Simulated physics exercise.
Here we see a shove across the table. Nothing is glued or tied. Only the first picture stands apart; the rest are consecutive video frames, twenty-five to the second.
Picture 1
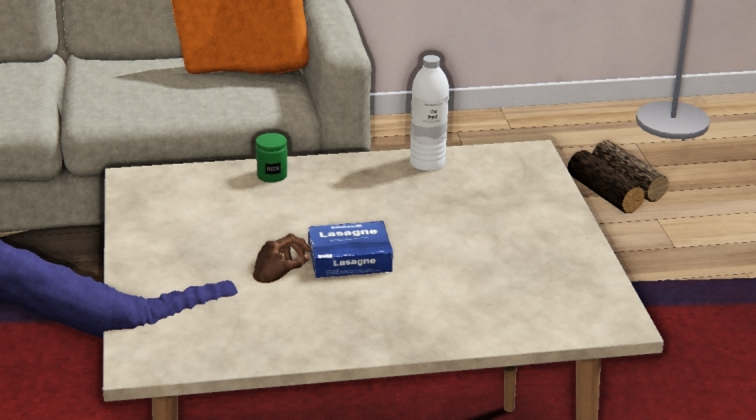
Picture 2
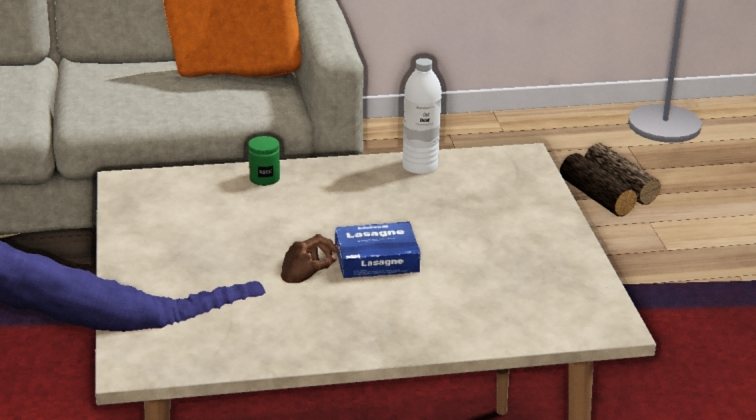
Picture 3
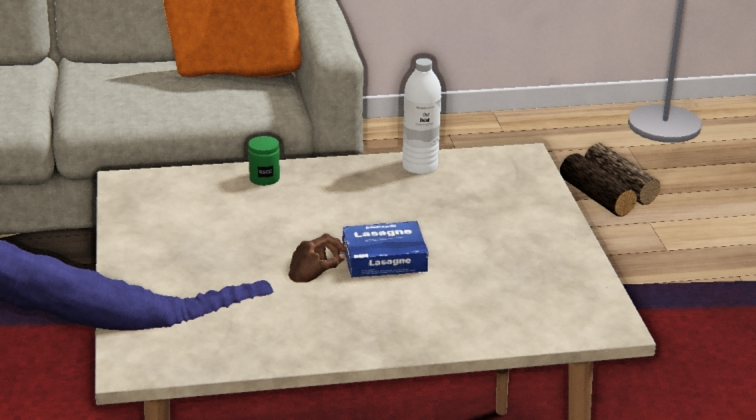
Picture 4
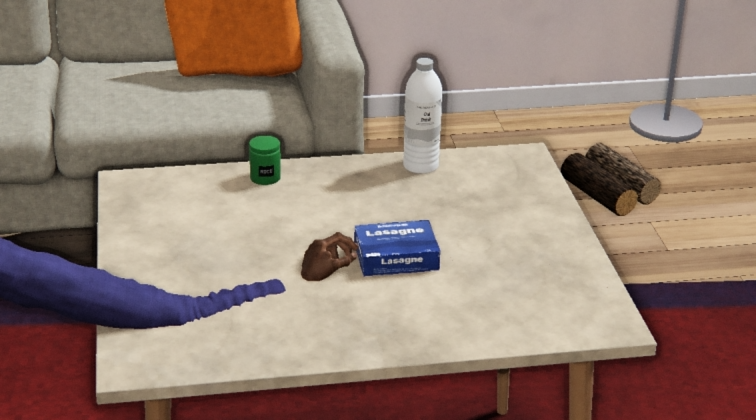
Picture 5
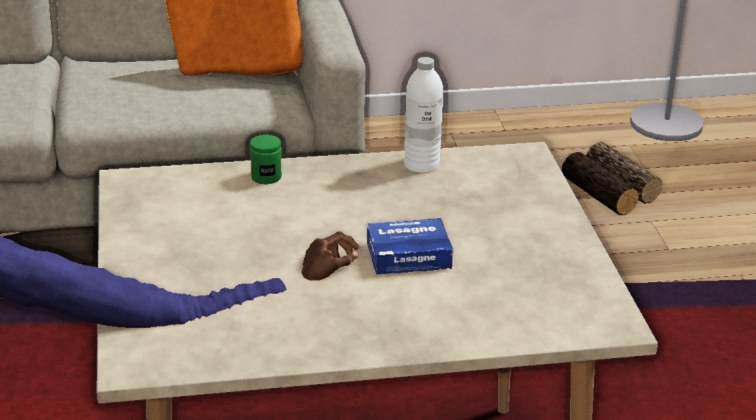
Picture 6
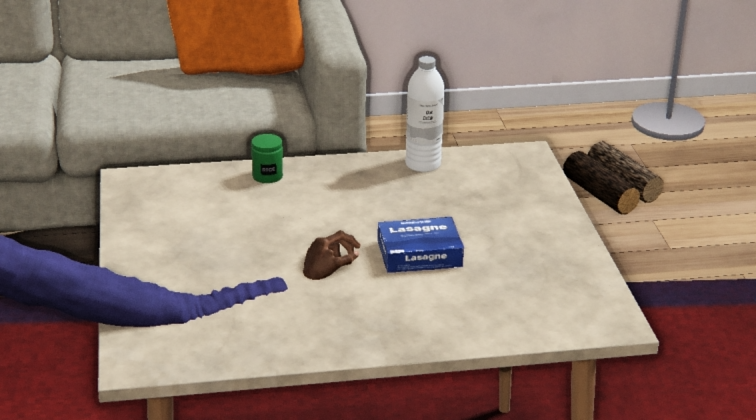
A blue lasagne box slides right across the table, moving away from a brown hand.
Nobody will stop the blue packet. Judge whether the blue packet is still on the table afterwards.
Okay, so it fails to leave the table.
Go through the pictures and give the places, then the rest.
In the first frame, under the hand; blue packet (350, 249).
In the second frame, under the hand; blue packet (377, 250).
In the third frame, under the hand; blue packet (385, 249).
In the fourth frame, blue packet (397, 248).
In the fifth frame, blue packet (409, 246) moved a little.
In the sixth frame, blue packet (420, 244) moved a little.
Then, 0.10 s later than the last frame, blue packet moved a little near (436, 243).
Then, 0.30 s later than the last frame, blue packet moved a little near (441, 243).
When it is over, moved from the start, blue packet. End places, in pixels of the last picture, blue packet near (441, 243).
